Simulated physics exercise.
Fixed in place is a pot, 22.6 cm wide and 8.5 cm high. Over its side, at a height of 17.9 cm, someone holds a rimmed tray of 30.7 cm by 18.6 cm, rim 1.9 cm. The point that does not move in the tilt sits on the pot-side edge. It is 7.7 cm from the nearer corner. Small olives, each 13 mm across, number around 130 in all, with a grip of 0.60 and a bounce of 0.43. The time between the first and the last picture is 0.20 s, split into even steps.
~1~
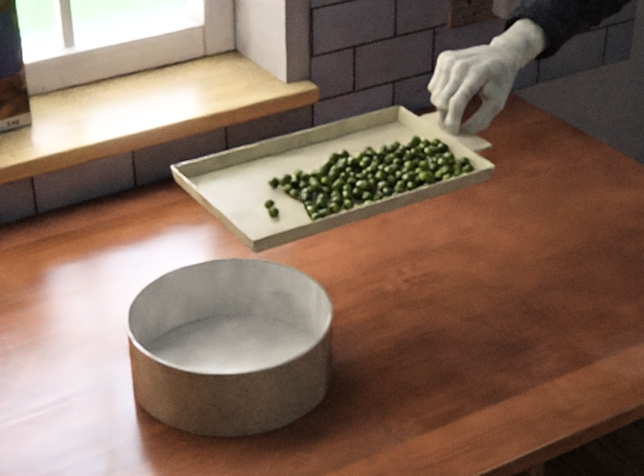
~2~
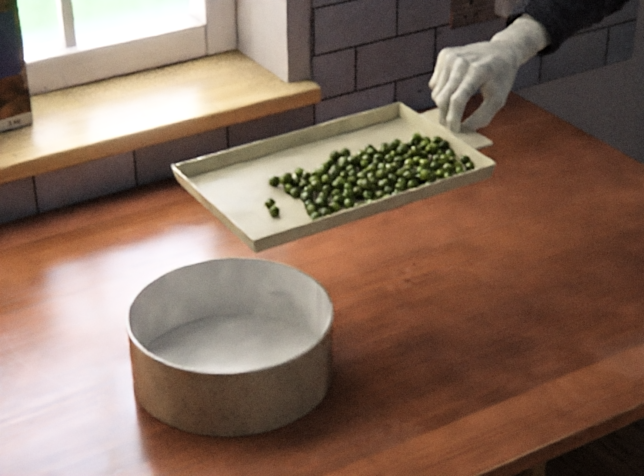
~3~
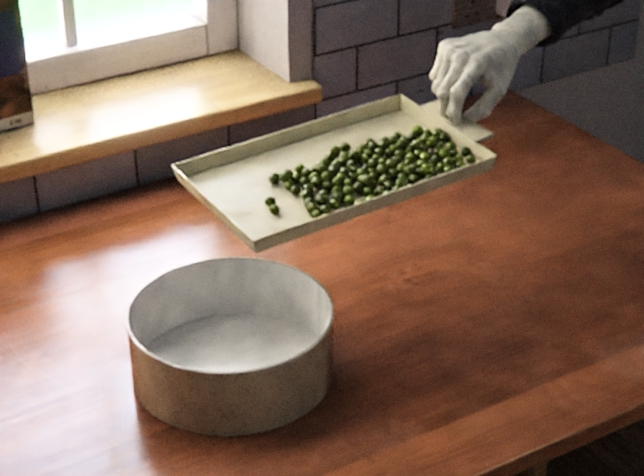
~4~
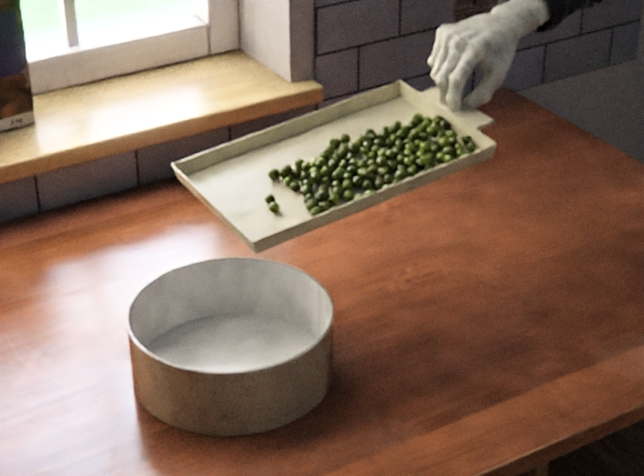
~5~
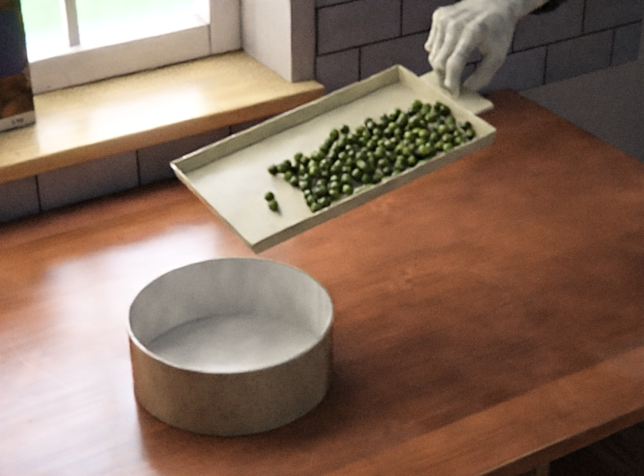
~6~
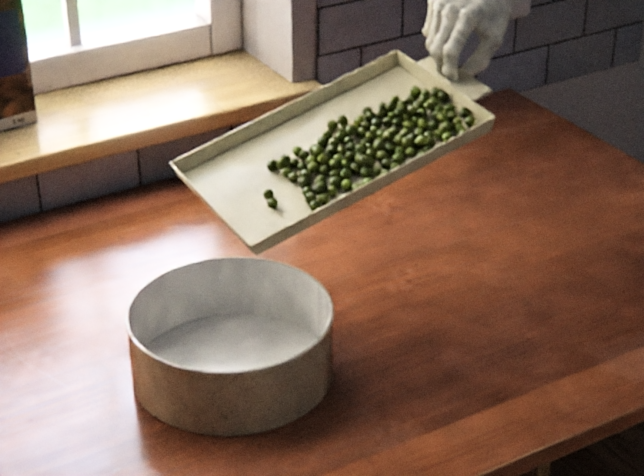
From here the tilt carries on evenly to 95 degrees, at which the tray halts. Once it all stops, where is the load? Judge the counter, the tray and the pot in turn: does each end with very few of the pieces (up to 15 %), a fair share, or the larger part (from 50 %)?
Counter: Very few. Tray: Very few. Pot: The larger part.
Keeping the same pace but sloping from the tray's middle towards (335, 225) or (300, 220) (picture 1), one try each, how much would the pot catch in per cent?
That would be close to 65 per cent, then close to 100 per cent.
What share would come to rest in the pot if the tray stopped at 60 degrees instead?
In that case it comes to about 35 in a hundred.
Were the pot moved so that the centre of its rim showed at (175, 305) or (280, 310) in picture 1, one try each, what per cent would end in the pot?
First try about 90 per cent, second try about 75 per cent.
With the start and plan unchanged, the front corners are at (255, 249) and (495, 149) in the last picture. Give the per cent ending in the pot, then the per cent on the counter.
That works out as pot 55 and counter 45.
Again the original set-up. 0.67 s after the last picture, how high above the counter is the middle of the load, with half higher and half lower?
The halfway mark is near 20 cm.
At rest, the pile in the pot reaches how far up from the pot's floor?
Roughly 2.5 cm.
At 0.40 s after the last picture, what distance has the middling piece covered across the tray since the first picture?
I'd say close to 10 centimetres.
Then, 0.40 s after the last picture, tilt 53 degrees; the tray holds 100 %, the pot 0 %.
Then, 0.67 s after the last picture, tilt 79 degrees; the tray holds 65 %, the pot 20 %.
Then, 1.04 s after the last picture, tilt 95 degrees; the tray holds 15 %, the pot 70 %.
In the end, counter 5 %, tray 0 %, pot 95 %.
